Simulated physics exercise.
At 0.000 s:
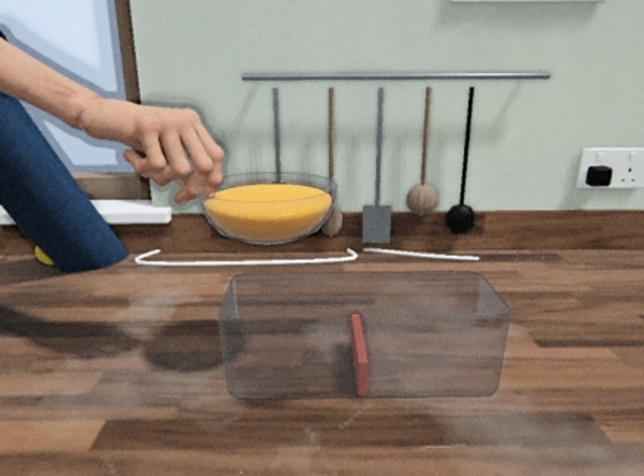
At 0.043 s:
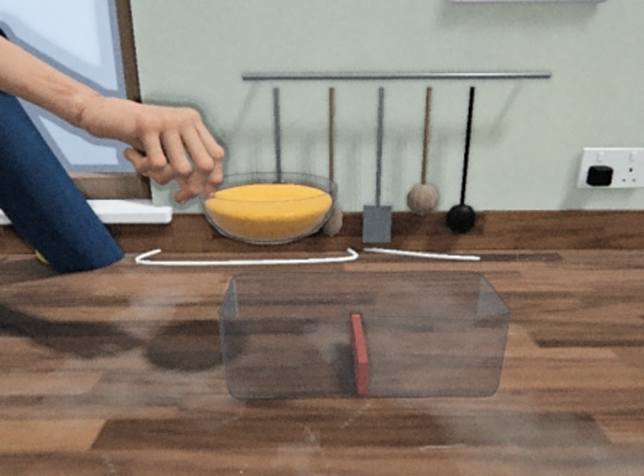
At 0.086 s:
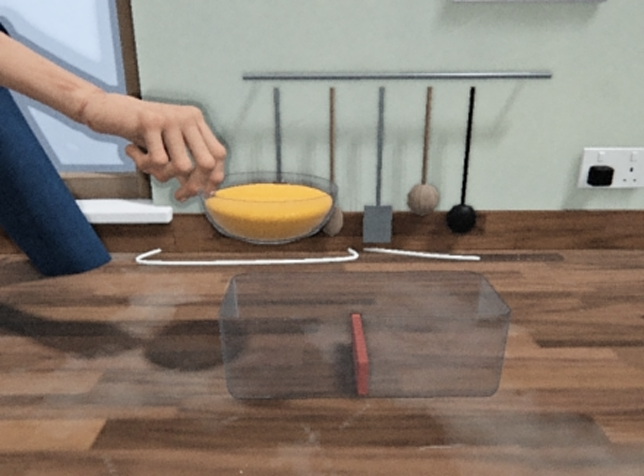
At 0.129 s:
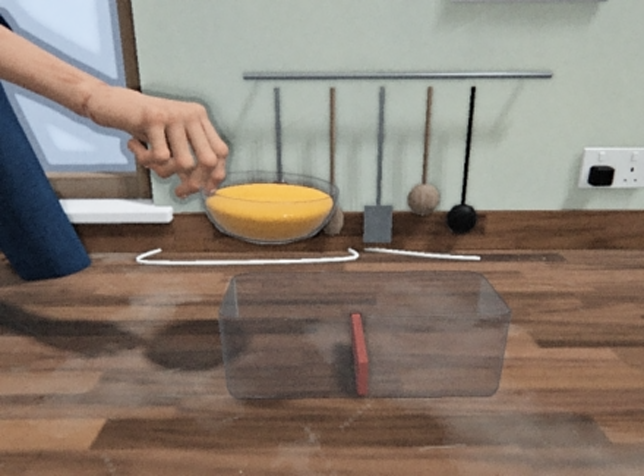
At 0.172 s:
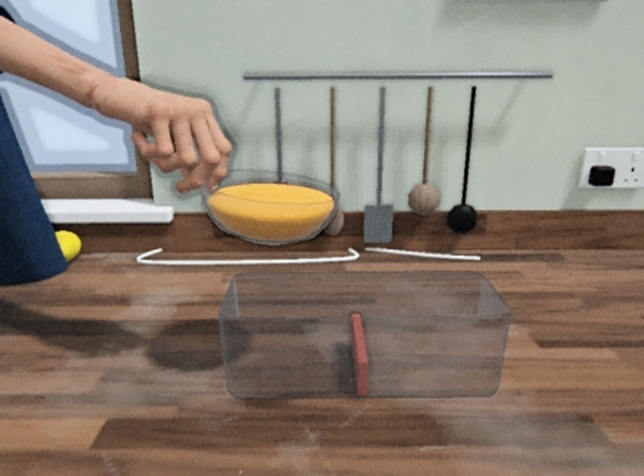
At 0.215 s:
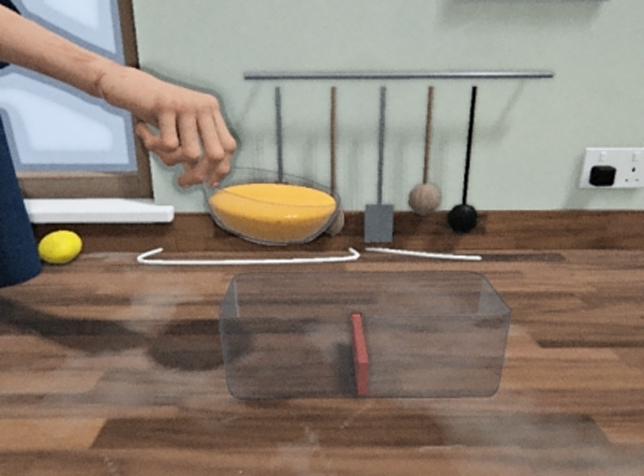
A hand held a clear bowl of yellow juice above and left of an empty clear basin and slowly tilted it slightly to the right, while a blue sleeve shifted left, revealing something small and yellow.
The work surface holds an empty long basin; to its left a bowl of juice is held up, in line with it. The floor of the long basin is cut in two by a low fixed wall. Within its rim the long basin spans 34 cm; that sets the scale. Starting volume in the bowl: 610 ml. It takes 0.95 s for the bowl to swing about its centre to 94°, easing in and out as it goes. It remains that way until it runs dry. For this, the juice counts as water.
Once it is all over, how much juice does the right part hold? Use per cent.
The right part holds about 68 per cent.
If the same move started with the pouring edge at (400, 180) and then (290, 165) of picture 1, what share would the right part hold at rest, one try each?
Around 95 per cent first, around 15 per cent next.
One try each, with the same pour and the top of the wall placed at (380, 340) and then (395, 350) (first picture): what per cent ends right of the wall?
40 per cent first, 25 per cent second.
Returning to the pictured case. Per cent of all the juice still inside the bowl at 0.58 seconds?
At that time about 38 in a hundred parts are still held.
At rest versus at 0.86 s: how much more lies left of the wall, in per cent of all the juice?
That amounts to roughly 6 per cent of the whole.
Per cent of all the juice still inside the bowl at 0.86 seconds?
Roughly 2 percent remains.
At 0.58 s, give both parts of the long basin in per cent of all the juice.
About 2 left, 22 right.
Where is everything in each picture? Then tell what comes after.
The first frame shows tilt 0°; pouring edge (336, 187); surface from (205, 198) to (332, 197); the long basin's rim runs from (226, 295) to (495, 293); the wall's top is at (359, 338).
The second frame shows tilt 0°; pouring edge (337, 187); surface from (206, 197) to (332, 197).
The third frame shows tilt 2°; pouring edge (337, 189); surface from (206, 196) to (333, 198).
The fourth frame shows tilt 4°; pouring edge (338, 191); surface from (207, 196) to (334, 199).
The fifth frame shows tilt 7°; pouring edge (339, 195); surface from (208, 195) to (335, 200).
The sixth frame shows tilt 11°; pouring edge (340, 200); surface from (211, 194) to (337, 201).
Then, 0.58 s in, the tilt is 64° and 38 per cent is still to pour, 2 is left of the wall and 23 right of it.
Then, 0.86 s in, the tilt is 92° and 2 per cent is still to pour, 25 is left of the wall and 68 right of it.
Then, 1.14 s in, the tilt is 94° and 0 per cent is still to pour, 31 is left of the wall and 68 right of it.
Then, 1.45 s in, the tilt is 94° and 0 per cent is still to pour, 31 is left of the wall and 68 right of it.
Finally, 31 per cent lies left of the wall, 68 right of it and 0 outside.
